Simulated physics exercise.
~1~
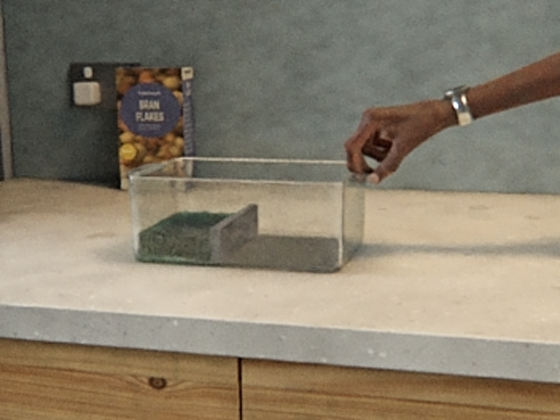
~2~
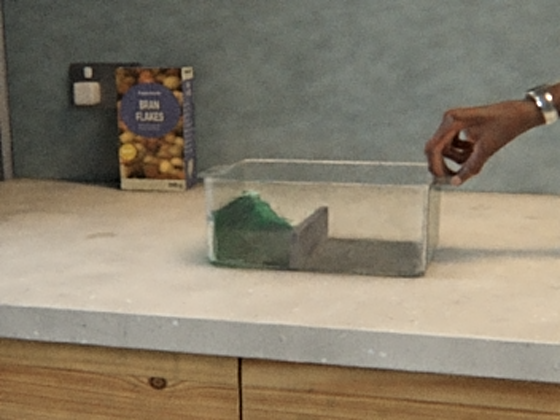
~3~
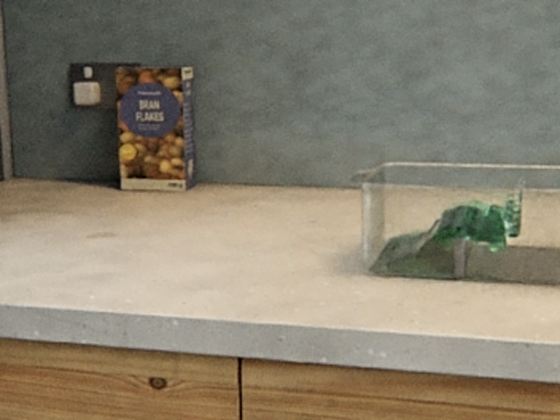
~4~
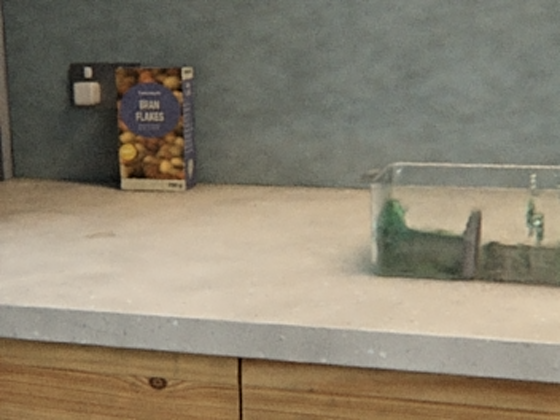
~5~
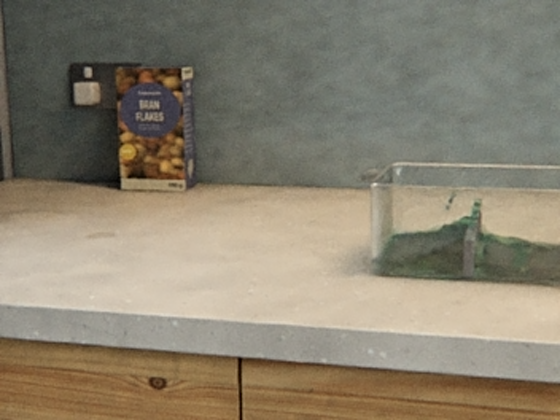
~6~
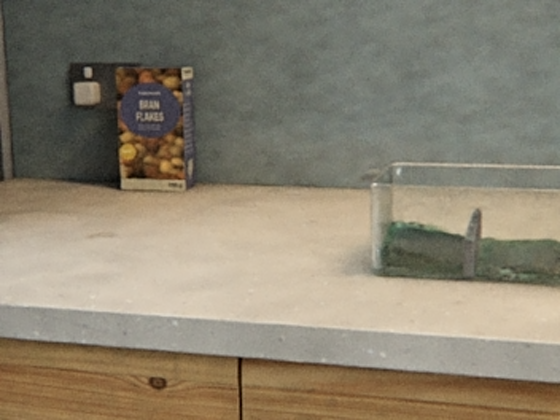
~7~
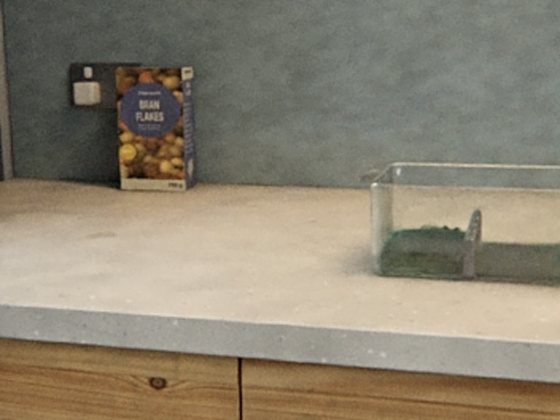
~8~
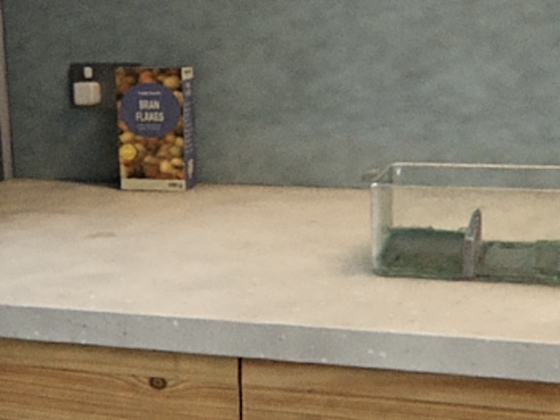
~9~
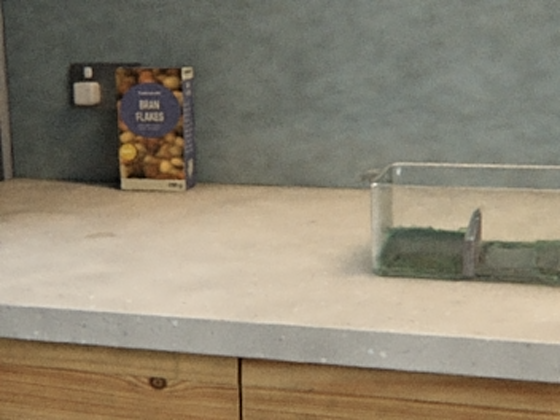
An open, clear oblong tub with a low grey divider and green water in its left part sits on a pale worktop above wooden drawers, seen from the front by a still camera. A brown and blue box of bran flakes stands behind it at the left, beside a socket on the grey-green wall. A hand with a silver bracelet pulls the tub far to the right, and the water piles up at the left end. The water then surges over the divider and splashes up as the tub stops, partly out of view. It sloshes and settles, with green water on both sides.
